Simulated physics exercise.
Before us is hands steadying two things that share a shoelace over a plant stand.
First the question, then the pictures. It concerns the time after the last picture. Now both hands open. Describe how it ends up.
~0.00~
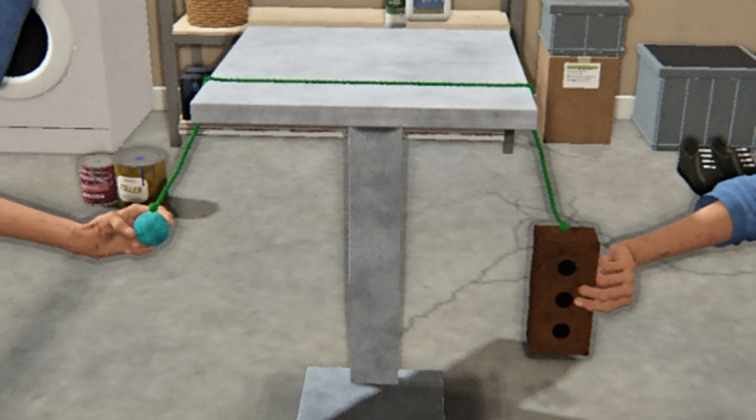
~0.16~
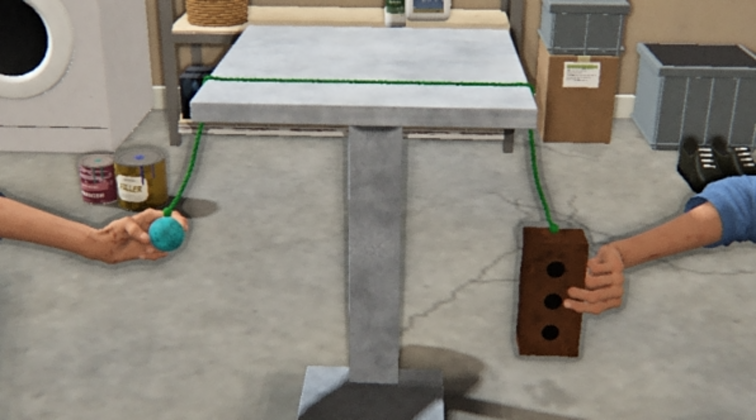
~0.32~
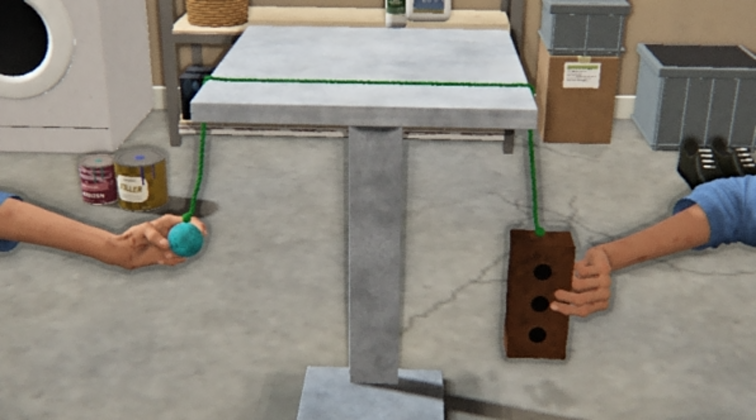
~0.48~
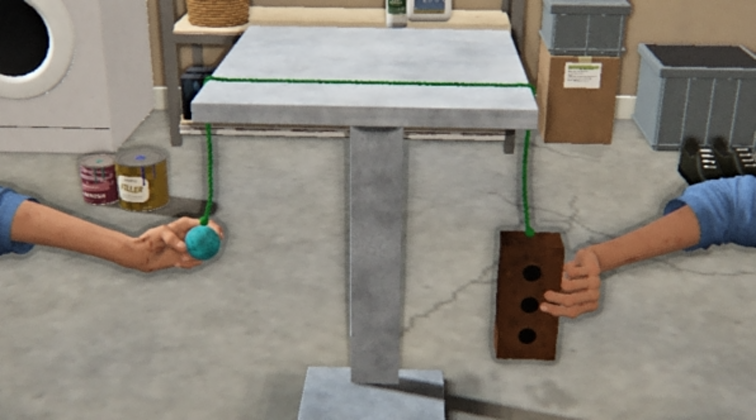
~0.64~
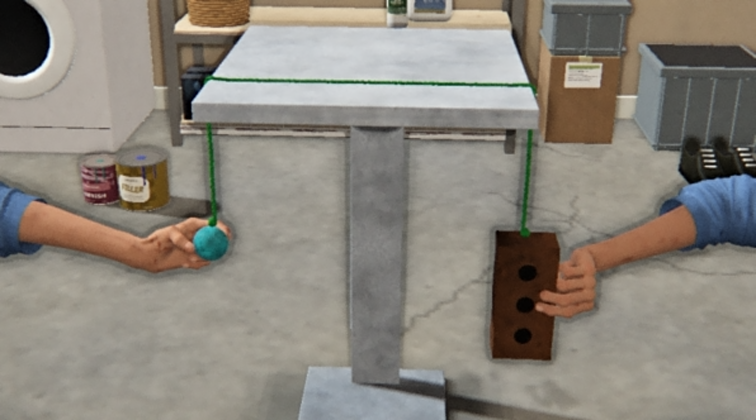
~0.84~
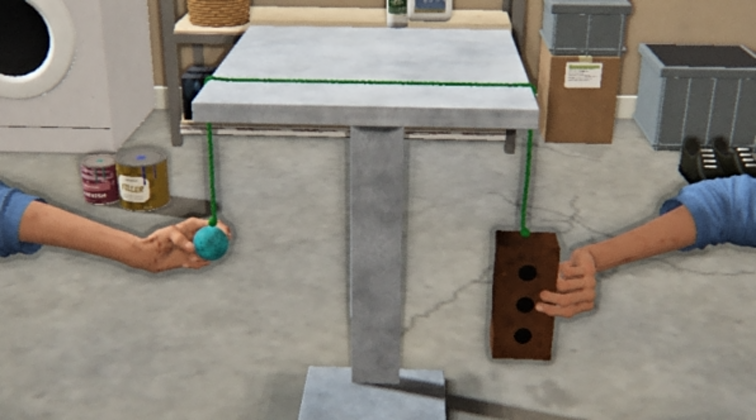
It heads right.
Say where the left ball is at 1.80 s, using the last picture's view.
(455, 44).
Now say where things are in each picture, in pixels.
In the first picture, left ball (152, 229); right brick (561, 291); shoelace over the top (368, 83).
In the second picture, left ball (167, 234); right brick (551, 292).
In the third picture, left ball (185, 240); right brick (538, 295).
In the fourth picture, left ball (203, 243); right brick (528, 296).
In the fifth picture, left ball (211, 244); right brick (523, 296).
In the sixth picture, left ball (211, 244); right brick (524, 296); shoelace over the top (370, 83).
By 1.32 s, left ball pulled up onto the top near (154, 76); right brick lower near (510, 388).
By 1.80 s, left ball pulled up onto the top near (455, 43); right brick down on the floor.
By 2.26 s, left ball down on the floor; right brick down on the floor.
When it is over, left ball down on the floor; right brick down on the floor. The shoelace slides rightwards.
